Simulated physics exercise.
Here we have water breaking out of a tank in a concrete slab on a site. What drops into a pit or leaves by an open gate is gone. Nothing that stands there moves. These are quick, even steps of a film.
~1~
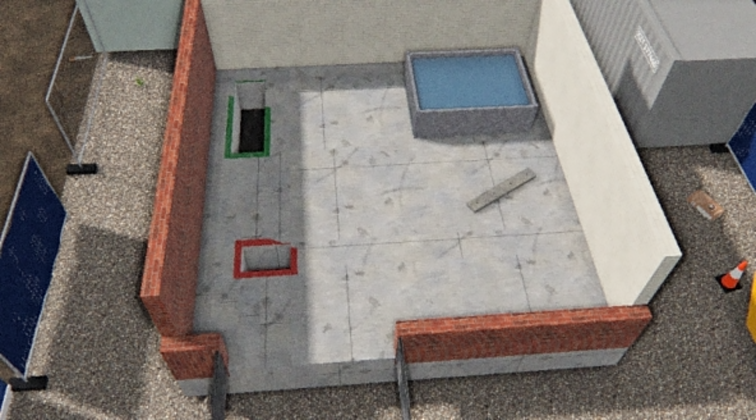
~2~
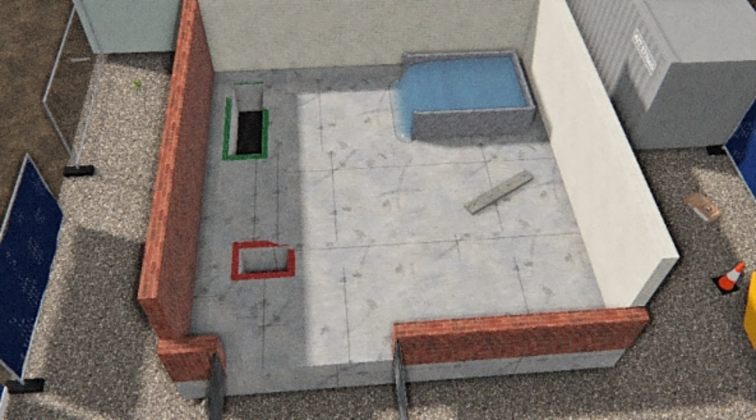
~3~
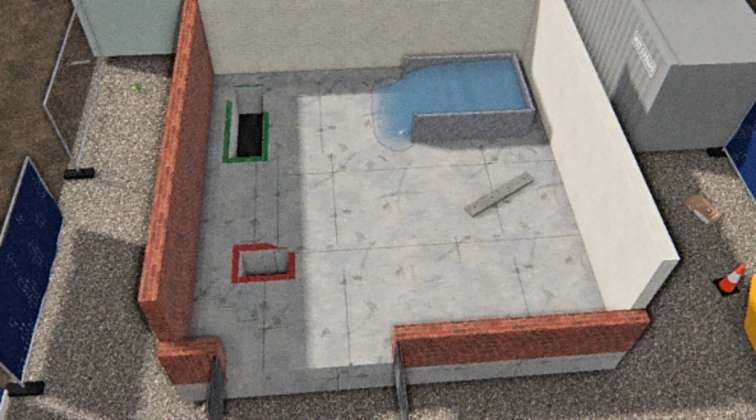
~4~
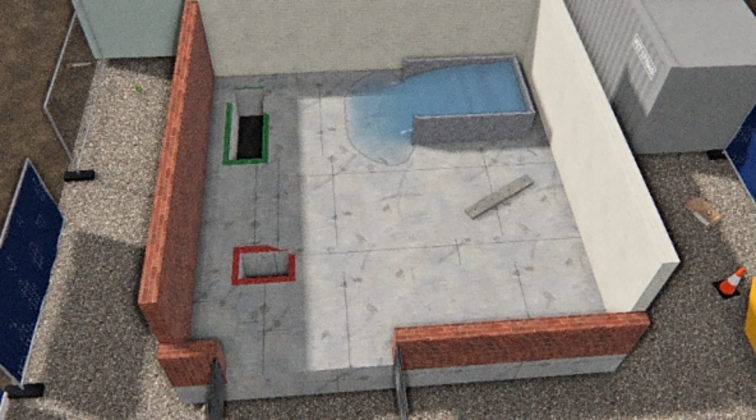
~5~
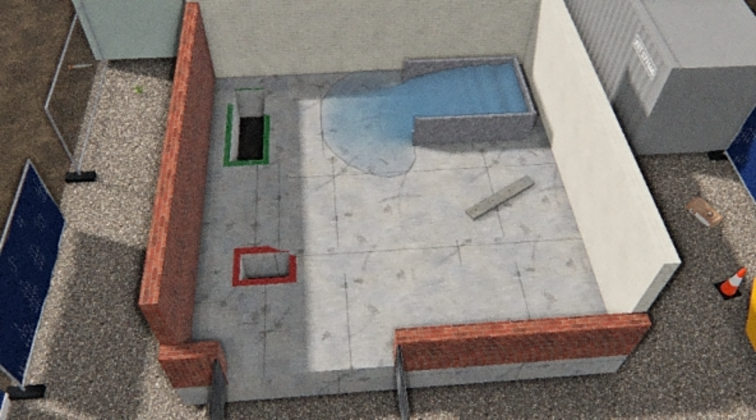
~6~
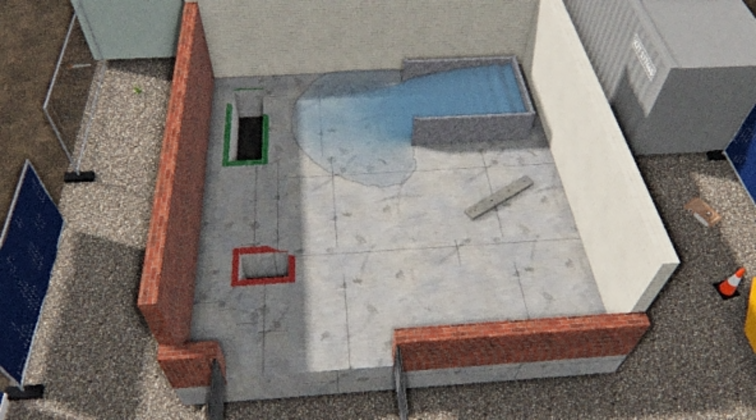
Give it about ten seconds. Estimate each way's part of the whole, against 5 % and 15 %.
The gate takes between 5 and 15 %; the red pit takes between 5 and 15 %; the green pit takes above 15 %.
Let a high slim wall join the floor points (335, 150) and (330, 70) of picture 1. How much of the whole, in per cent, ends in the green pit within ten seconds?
In per cent: Green 2.
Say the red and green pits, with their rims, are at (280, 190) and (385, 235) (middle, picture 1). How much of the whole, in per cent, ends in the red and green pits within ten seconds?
In per cent: Red 30, green 4.
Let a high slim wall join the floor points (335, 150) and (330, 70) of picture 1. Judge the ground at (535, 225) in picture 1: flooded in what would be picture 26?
There: Not flooded.
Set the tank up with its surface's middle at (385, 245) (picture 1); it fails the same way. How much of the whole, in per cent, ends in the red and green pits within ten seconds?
In per cent: Red 45, green 15.
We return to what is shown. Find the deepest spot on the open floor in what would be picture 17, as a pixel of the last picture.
Close to (215, 80).
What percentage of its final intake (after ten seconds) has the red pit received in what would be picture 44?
Close to 65 %.
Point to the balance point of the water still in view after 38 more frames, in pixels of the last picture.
I would point to (336, 164).
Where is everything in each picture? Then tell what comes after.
The first picture shows the open tank at (469, 82) is whole and still.
In the second picture, water pours out at (410, 102) and has run to (411, 141).
In the third picture, water pours out at (410, 105) and has run to (393, 147).
In the fourth picture, the front is at (373, 157), out from the gap at (410, 108).
In the fifth picture, water pours out at (411, 109) and has run to (327, 138).
In the sixth picture, the front is at (296, 131), out from the gap at (410, 110).
A moment on, water covers 25 % of the floor; the gate 0 %, the red pit 0 %, the green pit 5 %.
Next, water covers 35 % of the floor; the gate 0 %, the red pit 0 %, the green pit 17 %.
Then, water covers 45 % of the floor; the gate 0 %, the red pit 2 %, the green pit 36 %.
Later, water covers 45 % of the floor; the gate 3 %, the red pit 6 %, the green pit 54 %.
In the end, water covers 40 % of the floor; the gate 8 %, the red pit 9 %, the green pit 62 %.
